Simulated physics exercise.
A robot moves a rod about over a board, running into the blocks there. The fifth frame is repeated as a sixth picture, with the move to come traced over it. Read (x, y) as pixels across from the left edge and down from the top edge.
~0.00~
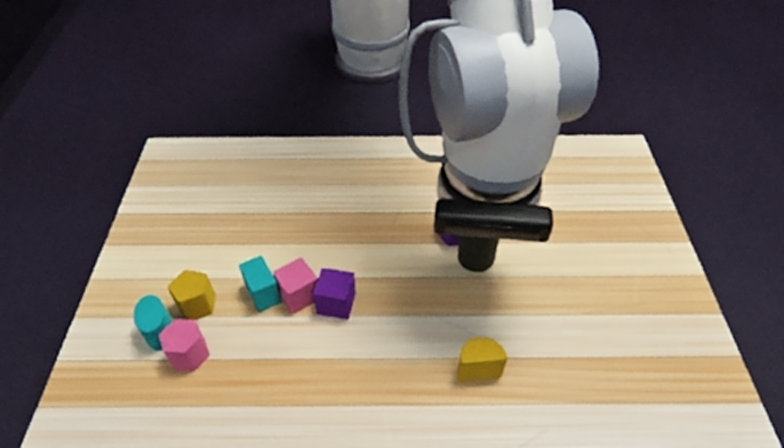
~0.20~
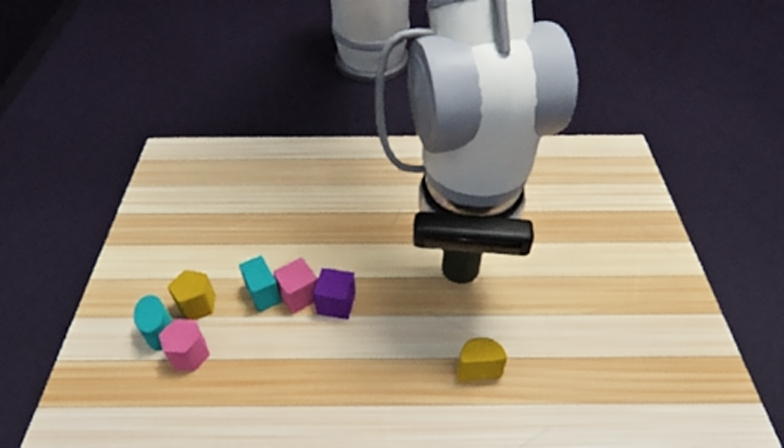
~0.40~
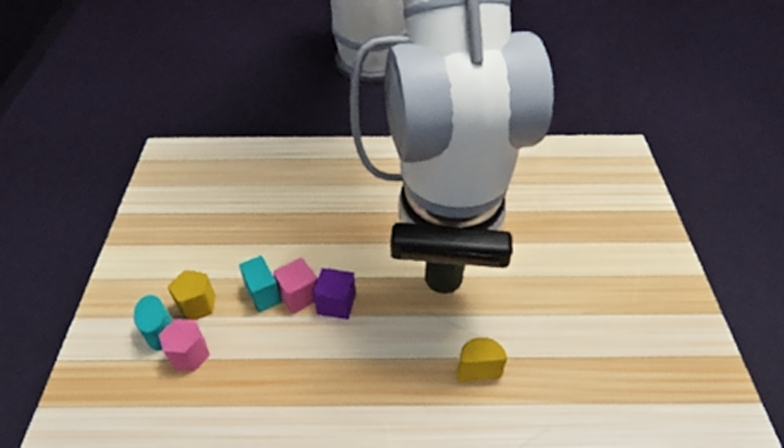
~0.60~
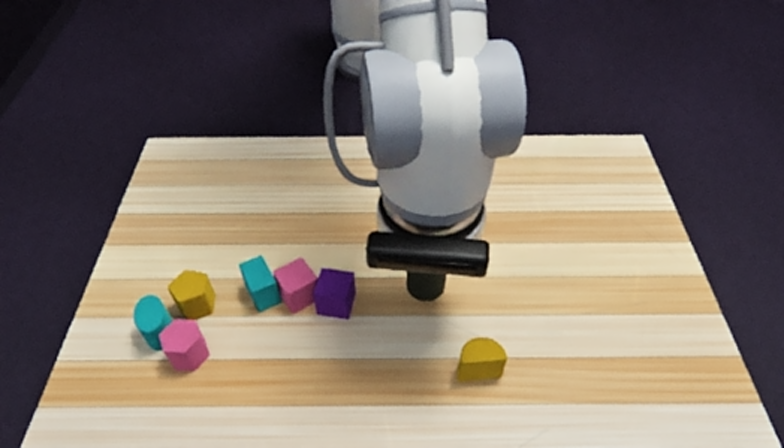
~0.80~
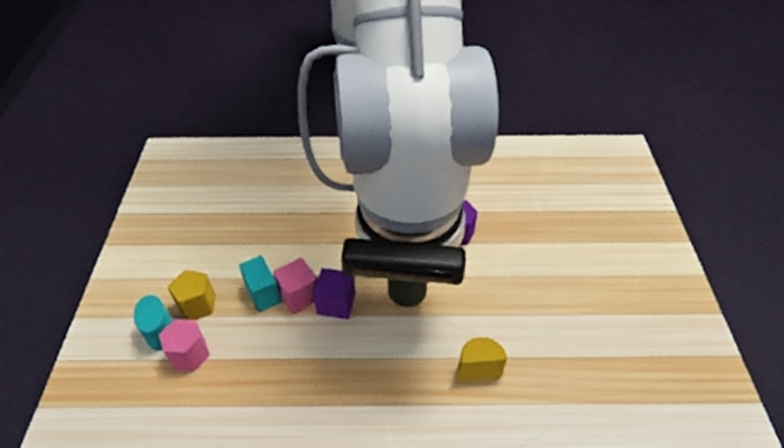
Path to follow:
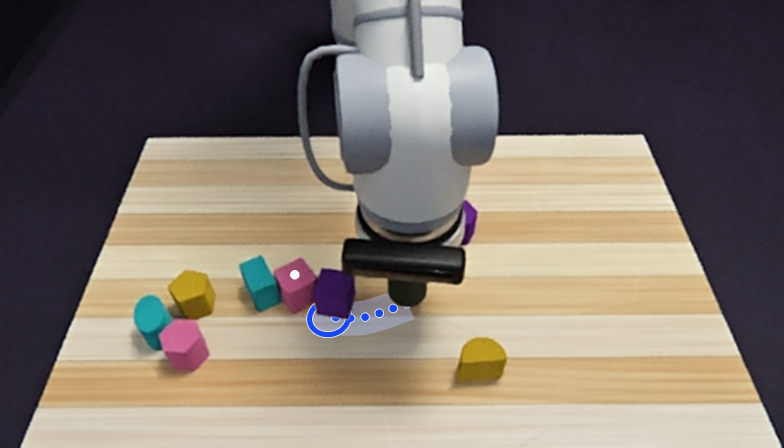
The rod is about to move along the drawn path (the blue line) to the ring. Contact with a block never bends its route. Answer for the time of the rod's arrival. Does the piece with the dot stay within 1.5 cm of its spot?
Short answer: No.
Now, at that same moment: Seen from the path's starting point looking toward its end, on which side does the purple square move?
Toward the right.
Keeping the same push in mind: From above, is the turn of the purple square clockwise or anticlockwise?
In a top view, it turns clockwise.
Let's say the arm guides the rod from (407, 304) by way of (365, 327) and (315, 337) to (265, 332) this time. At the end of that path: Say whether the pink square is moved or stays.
Well, the pink square shifts from its place.
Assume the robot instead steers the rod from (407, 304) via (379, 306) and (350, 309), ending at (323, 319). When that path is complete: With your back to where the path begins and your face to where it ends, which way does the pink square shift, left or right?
Heads right.
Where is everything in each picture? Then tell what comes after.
The first picture shows lower end of the rod (476, 258), tops of blocks, turquoise oblong block (257, 273), pink square (295, 275), purple square (334, 283).
The second picture shows rod (460, 269), blocks as before.
The third picture shows rod (444, 278), blocks as before.
The fourth picture shows rod (426, 285), blocks as before.
The fifth picture shows rod (407, 291), turquoise oblong block (257, 273), pink square (295, 275), purple square (334, 283).
The drawn path runs from (407, 304) via (370, 316), ending at (329, 317); the dot is on the pink square.
On the path given first. Halfway along, rod (367, 304); nothing pushed yet.
At the end, rod (327, 305); turquoise oblong block (249, 273); pink square (275, 259); purple square (305, 273), turned 40° clockwise.
